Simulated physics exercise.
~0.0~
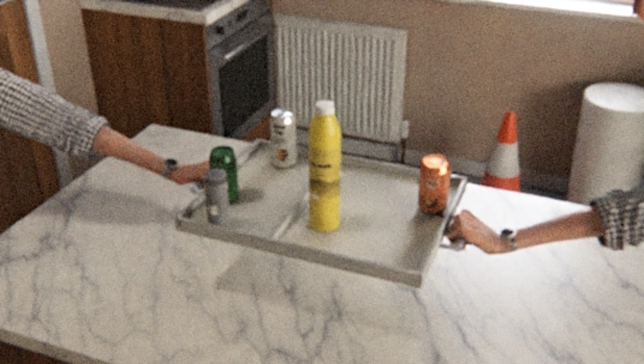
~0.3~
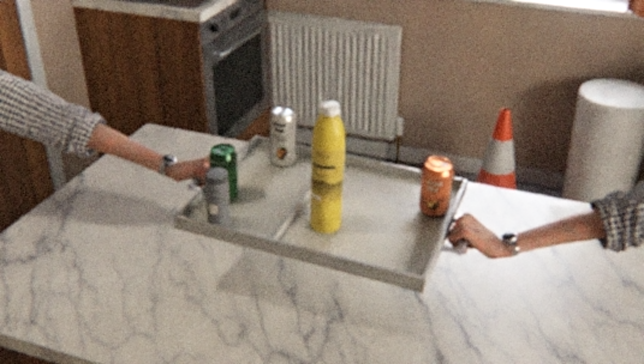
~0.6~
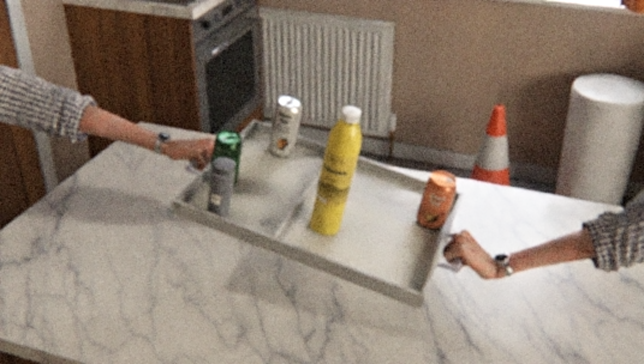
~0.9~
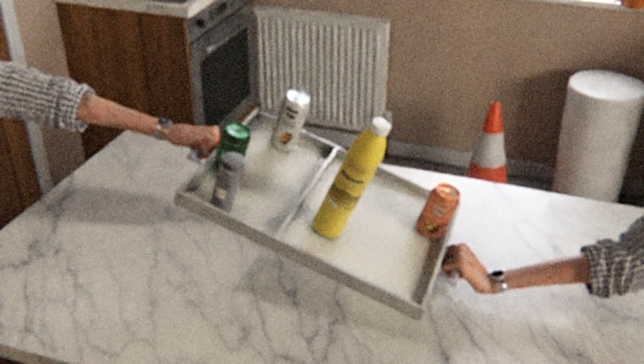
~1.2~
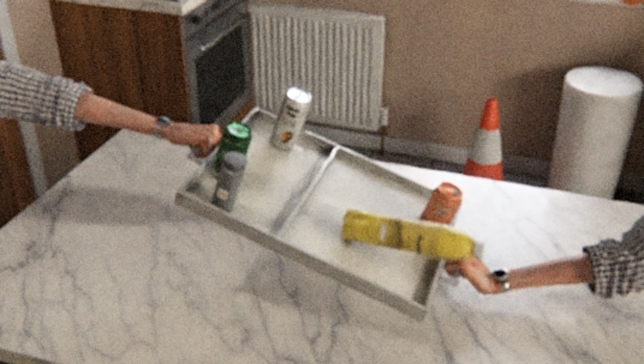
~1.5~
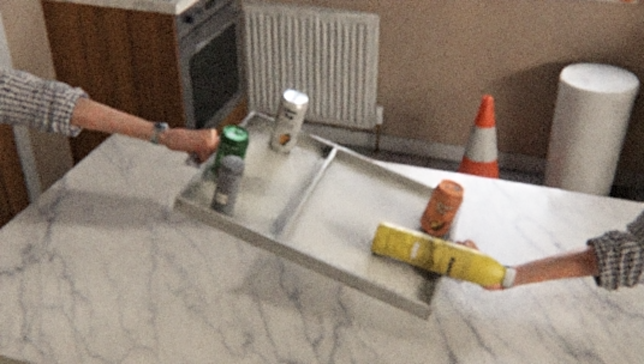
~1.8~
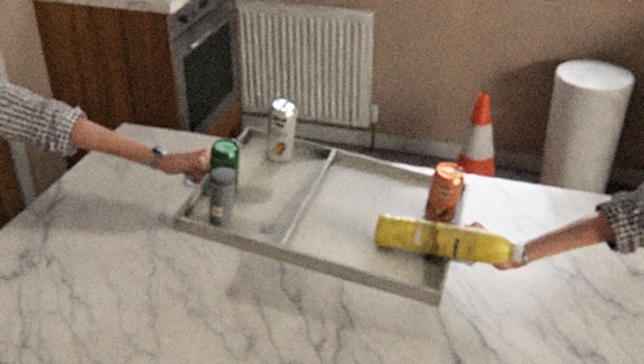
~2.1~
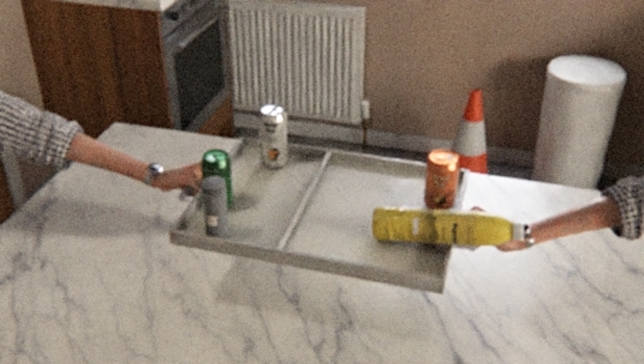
Two hands held a grey tray of cans and bottles over a marble table and dipped its right edge, toppling the tall yellow bottle, which slid right against the rim; they leveled the tray with the bottle lying down and everything else standing.
